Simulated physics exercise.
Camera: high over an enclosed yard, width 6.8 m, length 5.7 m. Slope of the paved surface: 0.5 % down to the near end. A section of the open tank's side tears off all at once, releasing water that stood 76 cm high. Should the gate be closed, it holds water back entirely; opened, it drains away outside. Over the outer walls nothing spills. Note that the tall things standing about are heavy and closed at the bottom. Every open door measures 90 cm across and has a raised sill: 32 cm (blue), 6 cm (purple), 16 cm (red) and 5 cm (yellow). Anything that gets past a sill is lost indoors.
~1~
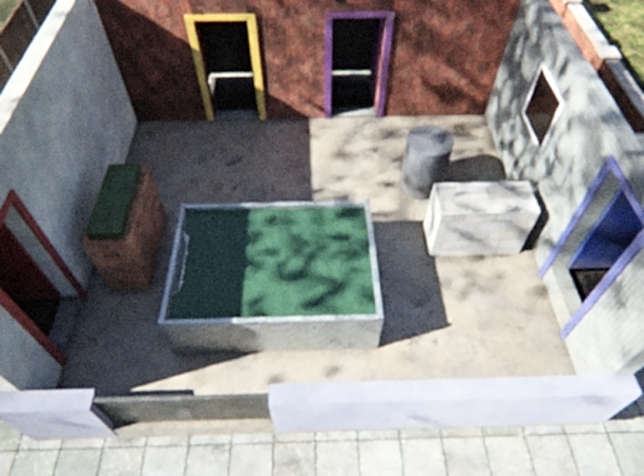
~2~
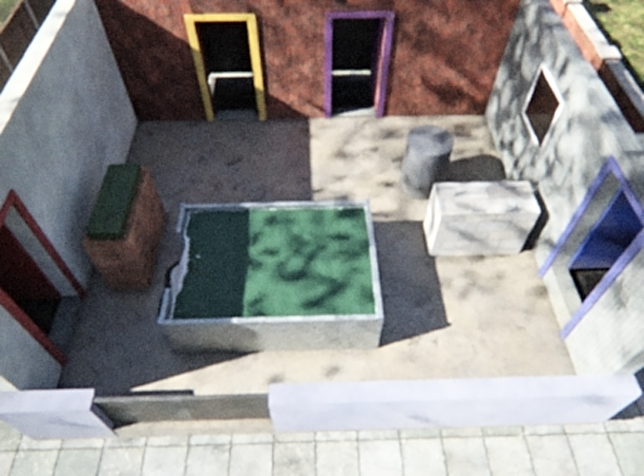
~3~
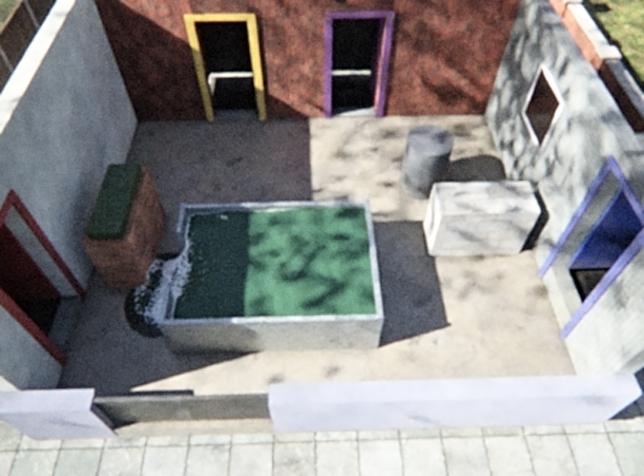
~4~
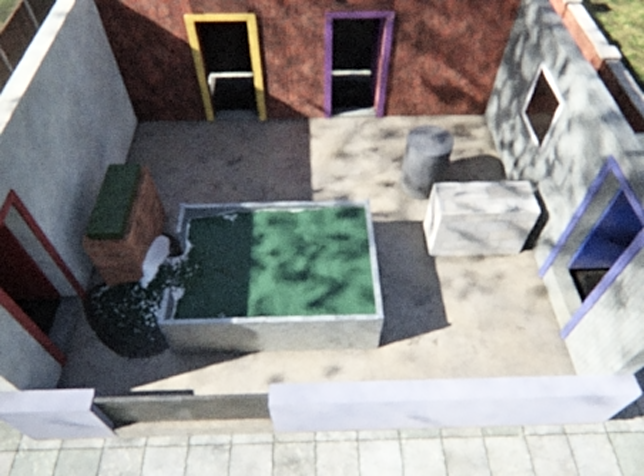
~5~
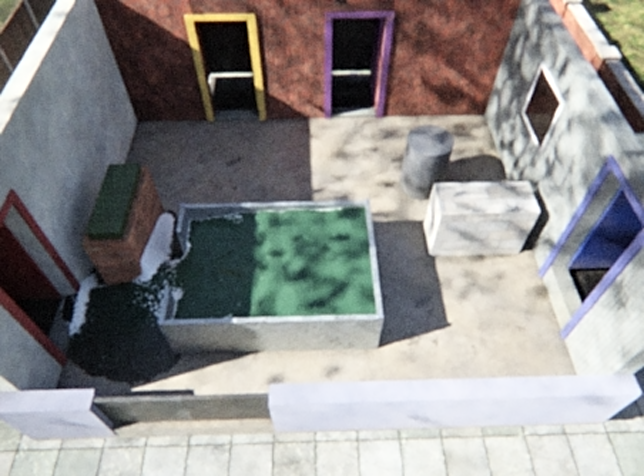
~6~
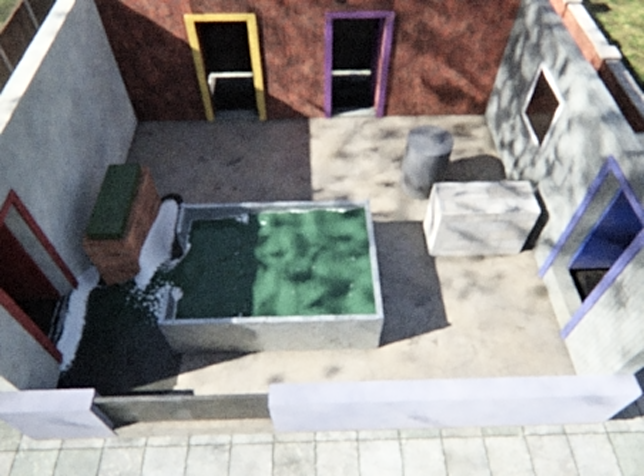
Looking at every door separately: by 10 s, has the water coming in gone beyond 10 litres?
Blue door - it has not. Purple door - it has not. Red door - it has. Yellow door - it has.
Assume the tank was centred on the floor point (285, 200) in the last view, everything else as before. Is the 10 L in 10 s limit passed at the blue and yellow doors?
For the blue door, the amount is acceptable; for the yellow door, the amount is too high.
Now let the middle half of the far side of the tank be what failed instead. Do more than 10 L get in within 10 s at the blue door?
So, blue door: Within bounds.
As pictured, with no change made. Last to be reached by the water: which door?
It would be the blue one.
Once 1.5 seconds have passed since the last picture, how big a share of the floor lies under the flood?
40 %.
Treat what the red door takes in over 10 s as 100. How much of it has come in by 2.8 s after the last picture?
I'd put it at about 75 per cent by that point.
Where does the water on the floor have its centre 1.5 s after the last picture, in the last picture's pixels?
Roughly (238, 287) in the last picture.
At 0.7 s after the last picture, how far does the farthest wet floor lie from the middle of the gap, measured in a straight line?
About 3.6 m.
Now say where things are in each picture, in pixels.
In the first frame, the open tank at (274, 260) is whole and still, 76 cm deep.
In the second frame, the front is at a hidden place, 0.5 m from the gap at (185, 283); 0.2 m2 of floor is under water; 76 cm left at the back of the open tank.
In the third frame, the front is at (131, 311), 0.8 m from the gap at (185, 284); 0.7 m2 of floor is under water; 76 cm left at the back of the open tank.
In the fourth frame, water pours out at (185, 284) and has run 1.4 m, to (91, 305); typically 11 cm deep outside, 76 cm at the open tank's back.
In the fifth frame, the front is at (70, 347), 1.7 m from the gap at (185, 283); 2.4 m2 of floor is under water; 76 cm left at the back of the open tank.
In the sixth frame, water pours out at (185, 282) and has run 2.0 m, to (60, 380); typically 8 cm deep outside, 75 cm at the open tank's back.
Then, 0.7 s after the last picture water covers 25 % of the floor and is deepest (57 cm) near (162, 279); blue door not reached, purple door not reached, red door 40 cm at the sill, 105 L in, yellow door not reached.
Then, 1.5 s after the last picture water covers 40 % of the floor and is deepest (50 cm) near (162, 279); blue door not reached, purple door not reached, red door 38 cm at the sill, 244 L in, yellow door 11 cm at the sill, 18 L in.
Then, 2.8 s after the last picture water covers 55 % of the floor and is deepest (34 cm) near (162, 279); blue door not reached, purple door 5 cm at the sill, 0 L in, red door 29 cm at the sill, 383 L in, yellow door 14 cm at the sill, 102 L in.
Then, 5.3 s after the last picture water covers 80 % of the floor and is deepest (24 cm) near (50, 412); blue door 11 cm at the sill, 0 L in, purple door 5 cm at the sill, 0 L in, red door 23 cm at the sill, 492 L in, yellow door 11 cm at the sill, 181 L in.
Then, 9.3 s after the last picture water covers 95 % of the floor and is deepest (16 cm) near (530, 399); blue door 12 cm at the sill, 0 L in, purple door 4 cm at the sill, 0 L in, red door 14 cm at the sill, 513 L in, yellow door 8 cm at the sill, 218 L in.
